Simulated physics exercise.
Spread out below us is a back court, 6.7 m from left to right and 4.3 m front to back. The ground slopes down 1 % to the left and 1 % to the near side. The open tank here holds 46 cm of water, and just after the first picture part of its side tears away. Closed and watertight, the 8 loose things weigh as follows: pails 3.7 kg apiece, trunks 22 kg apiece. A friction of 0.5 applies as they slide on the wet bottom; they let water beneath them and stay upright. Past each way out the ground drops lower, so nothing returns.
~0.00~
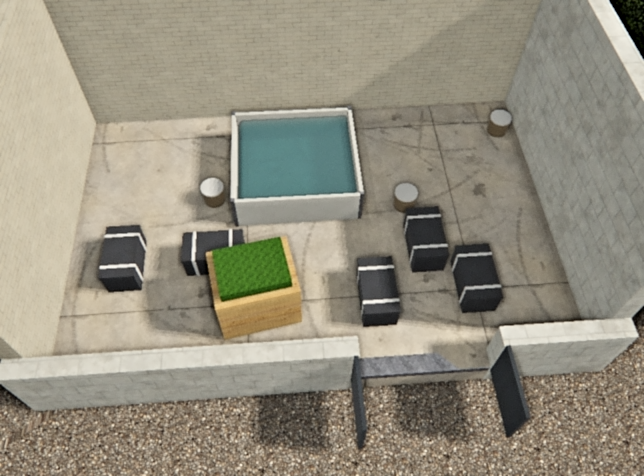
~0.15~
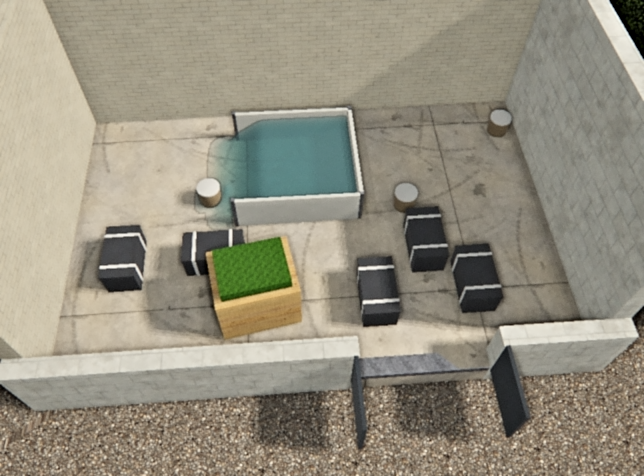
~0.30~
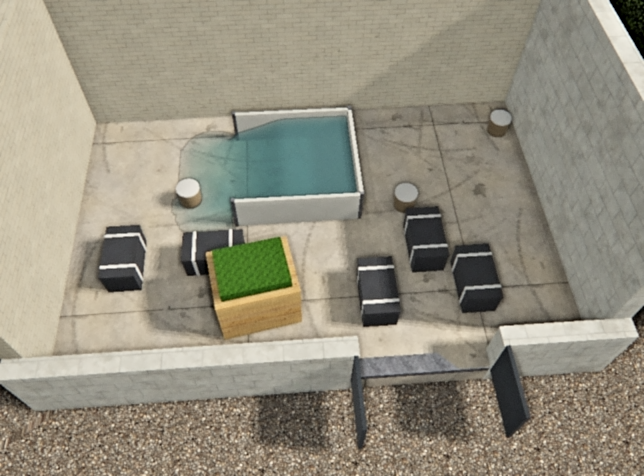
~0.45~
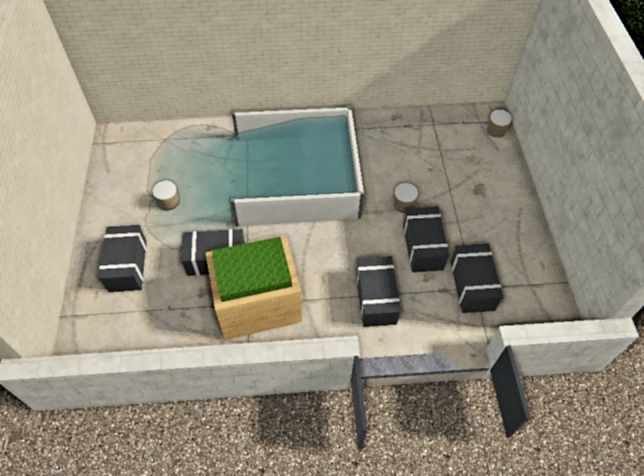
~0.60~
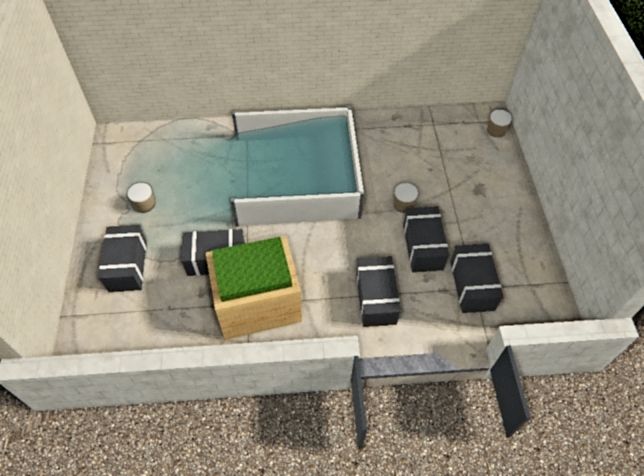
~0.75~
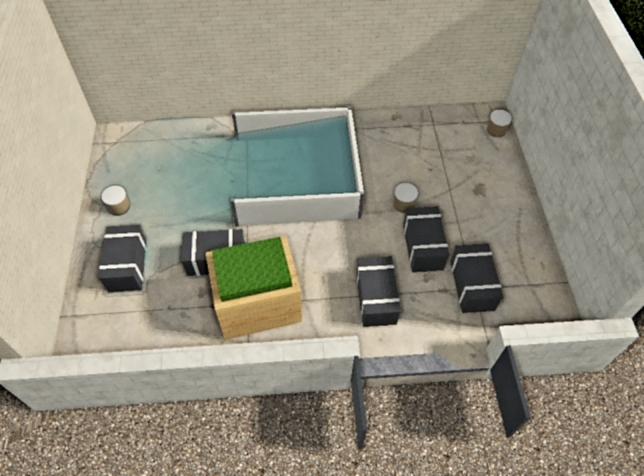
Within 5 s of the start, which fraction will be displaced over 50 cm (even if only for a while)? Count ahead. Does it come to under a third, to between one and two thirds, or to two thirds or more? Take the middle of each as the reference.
Under a third.
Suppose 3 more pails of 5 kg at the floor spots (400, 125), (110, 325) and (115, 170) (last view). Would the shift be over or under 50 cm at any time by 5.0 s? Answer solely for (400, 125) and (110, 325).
In the order asked they come out inside the limit, beyond the limit.
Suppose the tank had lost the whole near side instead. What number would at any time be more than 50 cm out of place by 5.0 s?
Then 3 of them would.
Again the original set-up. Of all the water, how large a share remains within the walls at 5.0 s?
About 100 in a hundred parts of the water.
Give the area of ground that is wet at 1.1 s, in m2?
Some 9.0 m2 of it.
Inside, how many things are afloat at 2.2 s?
Then: 1.
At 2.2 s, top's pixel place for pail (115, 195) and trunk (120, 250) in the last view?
First near (81, 233), second near (76, 291).
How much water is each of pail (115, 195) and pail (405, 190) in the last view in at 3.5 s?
I'd put it at 13 cm and 0 cm respectively.
After 1.1 s 1 of 8 are over 50 cm from their spots; 1 afloat.
After 2.2 s 2 of 8 are over 50 cm from their spots; 1 afloat.
After 3.5 s 2 of 8 are over 50 cm from their spots; 2 afloat.
After 5.0 s 2 of 8 are over 50 cm from their spots, and 2 have been at some point; 2 afloat.
